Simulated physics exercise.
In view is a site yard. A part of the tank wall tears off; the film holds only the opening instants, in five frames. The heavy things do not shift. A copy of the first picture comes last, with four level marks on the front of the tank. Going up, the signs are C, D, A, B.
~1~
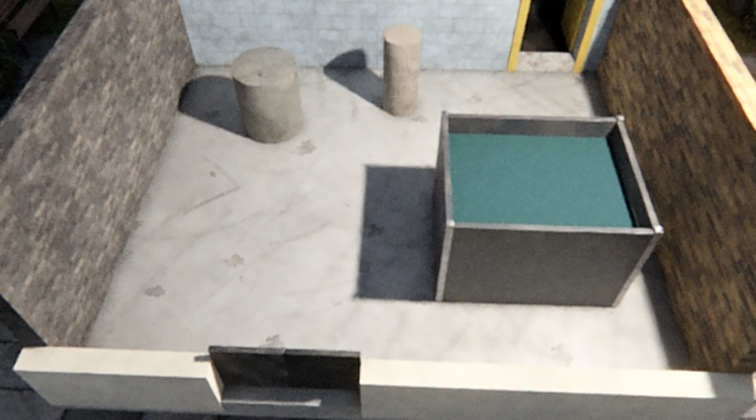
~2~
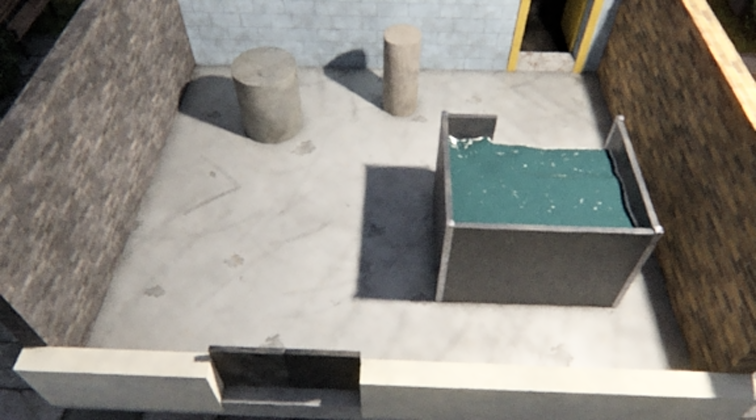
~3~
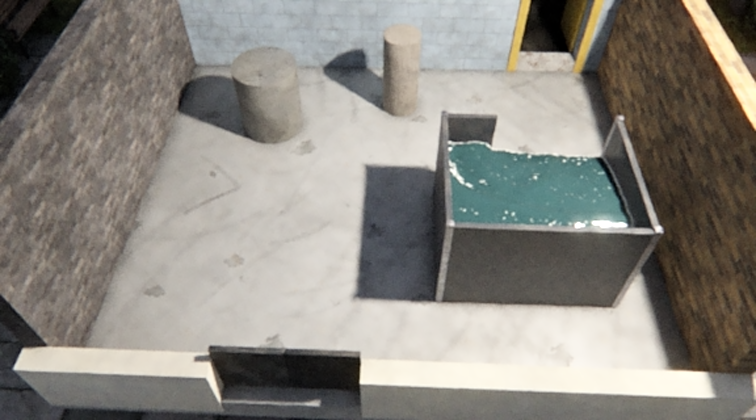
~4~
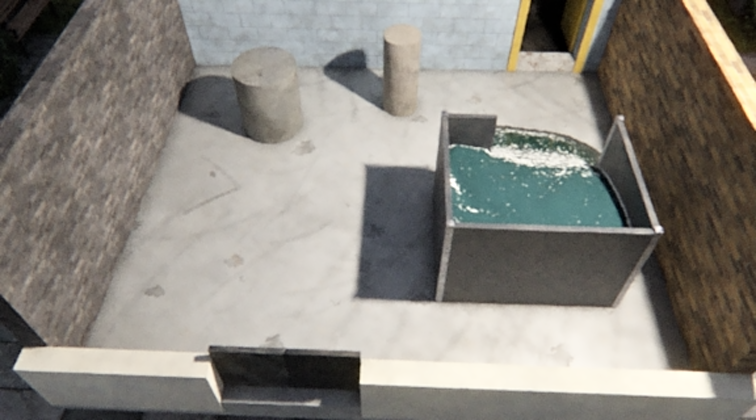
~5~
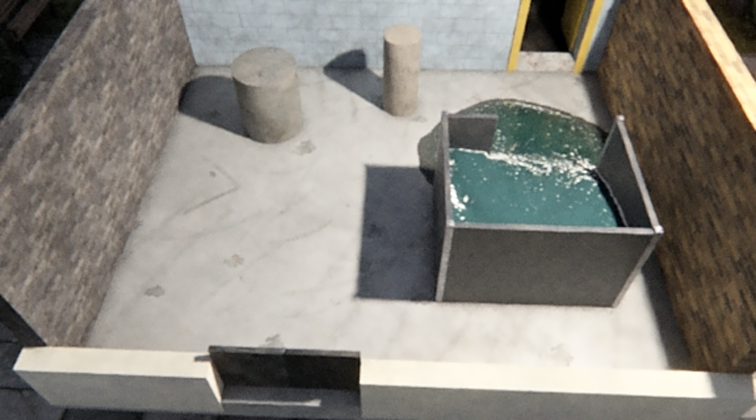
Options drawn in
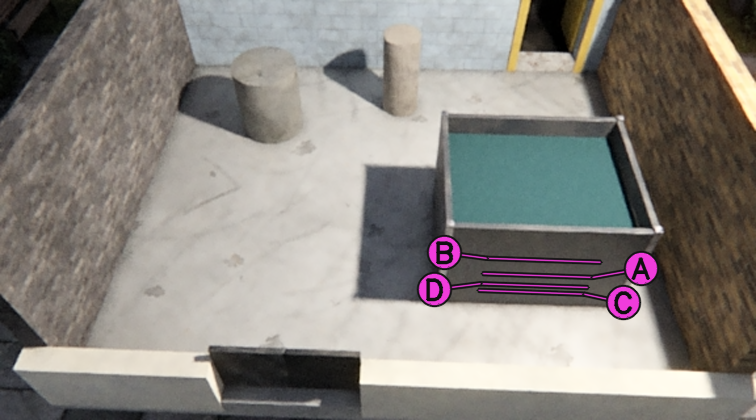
Green water surging out through the opened back of a dark tank in a walled yard, foaming and spreading behind it.
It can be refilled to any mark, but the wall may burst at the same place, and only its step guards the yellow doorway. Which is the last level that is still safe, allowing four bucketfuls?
D.
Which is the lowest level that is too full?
The answer is A.
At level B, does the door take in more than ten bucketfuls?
Yes, clearly.
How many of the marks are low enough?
Two.
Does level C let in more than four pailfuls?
No, not at all.
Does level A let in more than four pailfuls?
Yes.
On the marked copy, A at (537, 275); B at (543, 260); C at (531, 292); D at (533, 285); from the bottom up C, D, A, B.
With A, about 10 bucketfuls get in.
With B, dozens of bucketfuls pour in.
With C, nothing gets over.
With D, a bucket or two gets in.
